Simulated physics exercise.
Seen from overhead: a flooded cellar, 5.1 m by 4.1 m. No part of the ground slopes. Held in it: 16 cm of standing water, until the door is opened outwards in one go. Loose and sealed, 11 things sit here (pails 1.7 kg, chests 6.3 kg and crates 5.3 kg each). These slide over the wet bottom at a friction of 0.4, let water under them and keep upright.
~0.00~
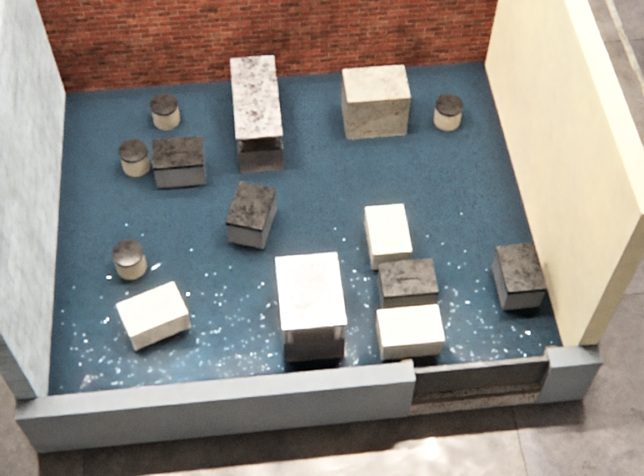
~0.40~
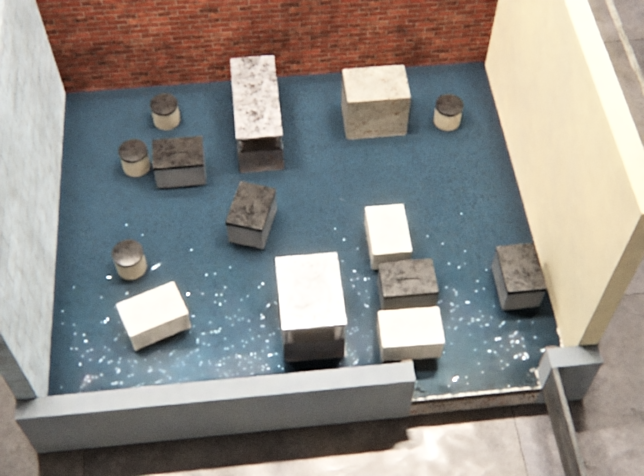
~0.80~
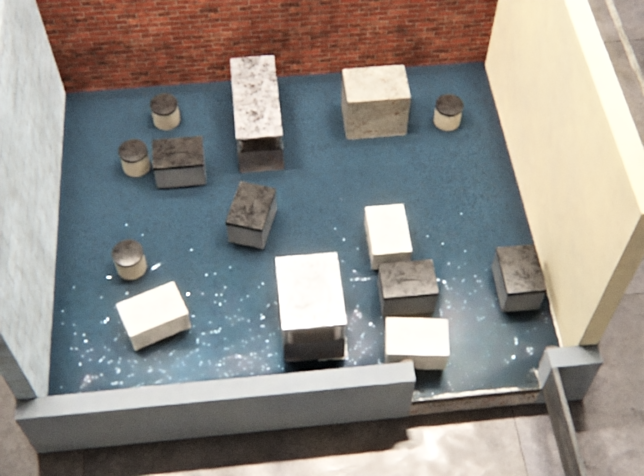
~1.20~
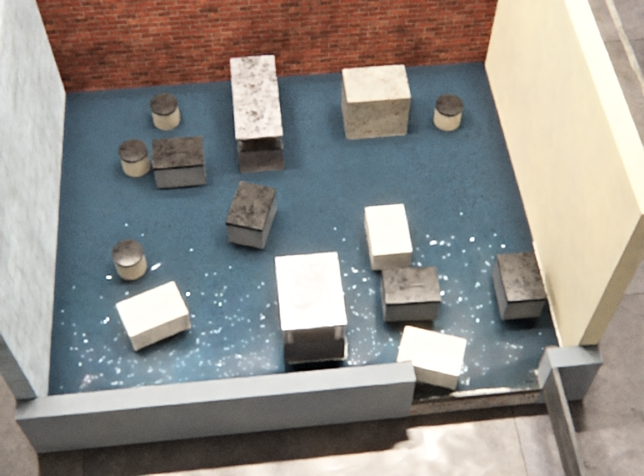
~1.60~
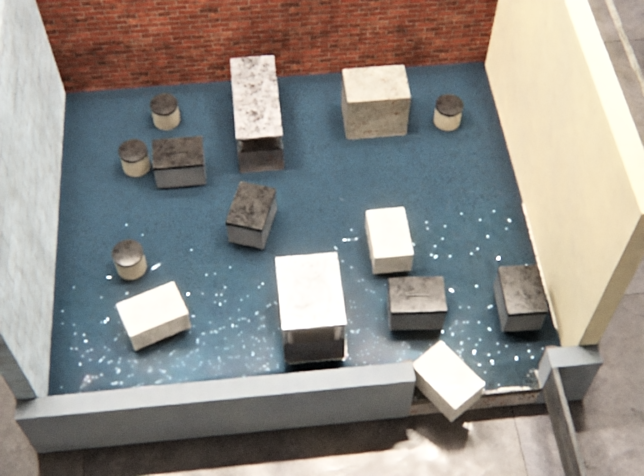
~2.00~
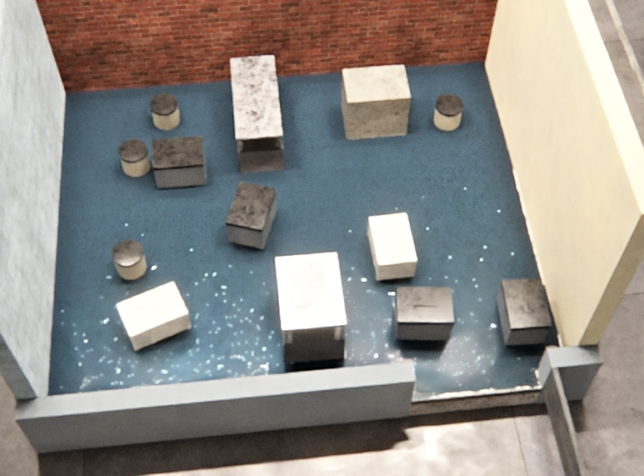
In a flooded cellar, a gate at the front right swung open, and a floating white box drifted to the gap, turned and passed out of sight while two dark chests drifted toward the front.
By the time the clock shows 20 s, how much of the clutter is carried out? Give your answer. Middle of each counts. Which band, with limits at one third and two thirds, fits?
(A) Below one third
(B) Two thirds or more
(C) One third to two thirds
One third to two thirds.
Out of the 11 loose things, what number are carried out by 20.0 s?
My count is 5.
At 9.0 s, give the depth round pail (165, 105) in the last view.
Depth: Near 12 cm.
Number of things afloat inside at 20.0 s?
I get 6.
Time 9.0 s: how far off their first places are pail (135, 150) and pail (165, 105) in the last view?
Respectively, 40 cm and 20 cm.
After 4.0 s 3 of 11 are out; 8 afloat.
After 9.0 s 4 of 11 are out; 7 afloat.
After 16.0 s 5 of 11 are out; 6 afloat.
After 20.0 s 5 of 11 are out; 6 afloat.
